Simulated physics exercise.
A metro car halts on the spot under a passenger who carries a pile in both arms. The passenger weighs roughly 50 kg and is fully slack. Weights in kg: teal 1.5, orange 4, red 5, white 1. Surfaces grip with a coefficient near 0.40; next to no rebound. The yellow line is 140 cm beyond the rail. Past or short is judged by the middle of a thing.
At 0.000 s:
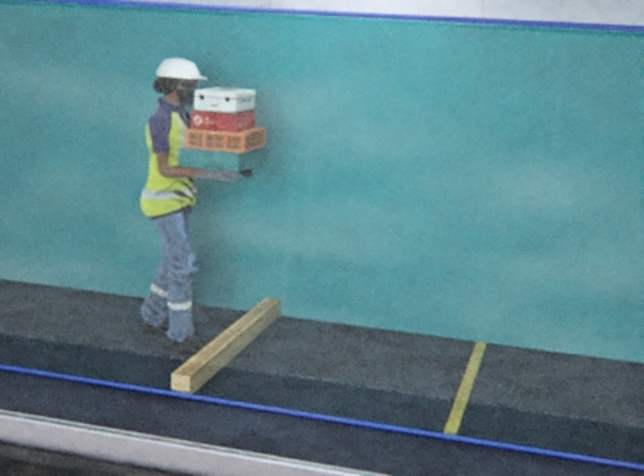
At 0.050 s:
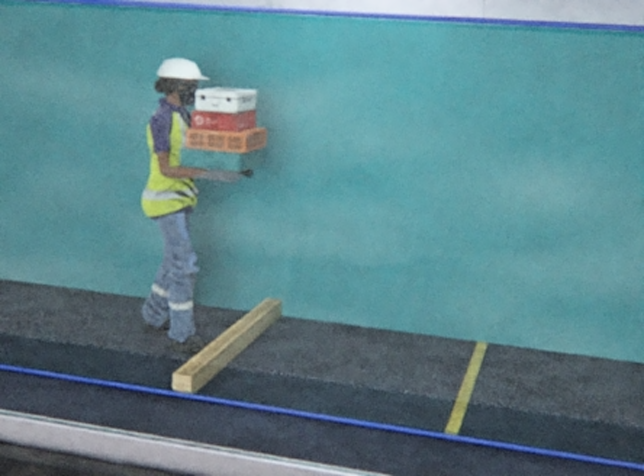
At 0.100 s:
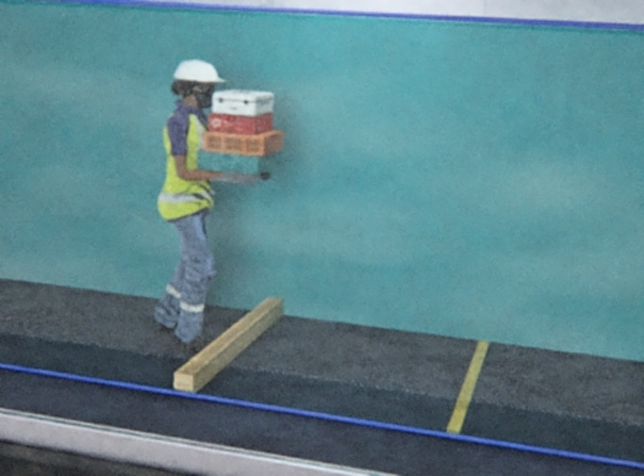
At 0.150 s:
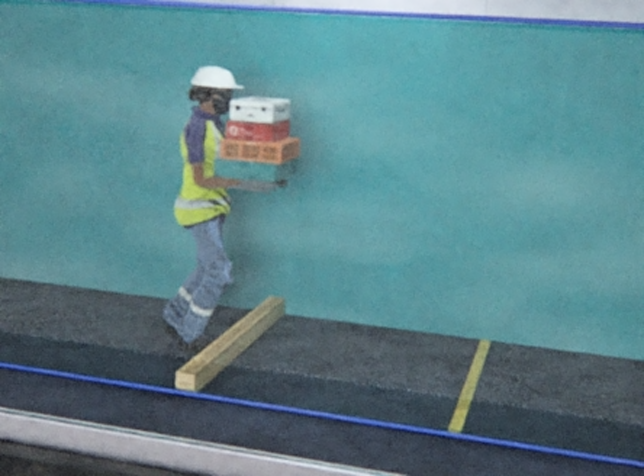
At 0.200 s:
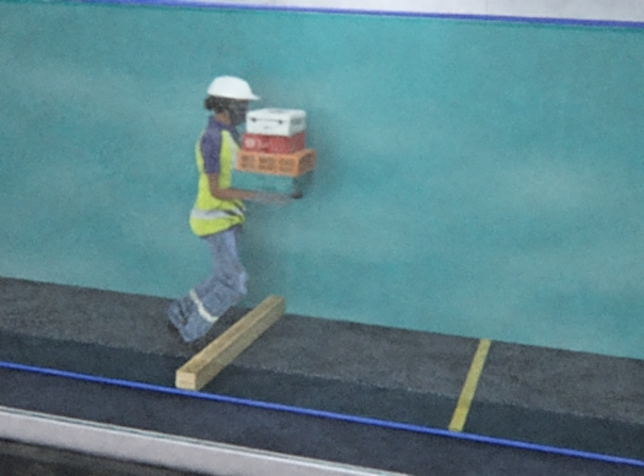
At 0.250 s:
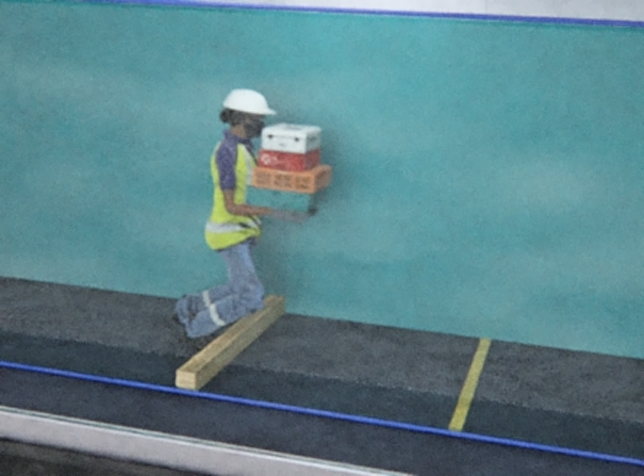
A person in a white helmet carrying stacked boxes lurches right and sinks beside a beam.
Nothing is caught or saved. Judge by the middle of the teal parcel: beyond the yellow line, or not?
This time the teal parcel stops short of the yellow line.
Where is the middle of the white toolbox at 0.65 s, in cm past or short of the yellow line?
Some 10 cm short of it.
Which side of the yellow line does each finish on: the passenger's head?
Passenger's head short.
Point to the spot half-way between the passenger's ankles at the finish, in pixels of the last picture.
Near (304, 323).
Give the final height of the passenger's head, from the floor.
Roughly 15 cm.
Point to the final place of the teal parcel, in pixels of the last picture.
At about (378, 355).
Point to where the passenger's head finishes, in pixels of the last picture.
Near (451, 336).
After 0.45 s the teal parcel is 67 cm short of the yellow line, tilted 30°, near (355, 302) in the last picture's view.
After 0.65 s the teal parcel is 61 cm short of the yellow line, tilted 0°, near (364, 353) in the last picture's view.
After 0.95 s the teal parcel is 54 cm short of the yellow line, tilted 0°, near (377, 355) in the last picture's view; the white toolbox 72 cm past the yellow line, tilted 5°.
When all is still (1.9 s), teal parcel stops short of the yellow line; orange crate stops short of the yellow line; red carton crosses the yellow line; white toolbox crosses the yellow line; passenger's head stops short of the yellow line.
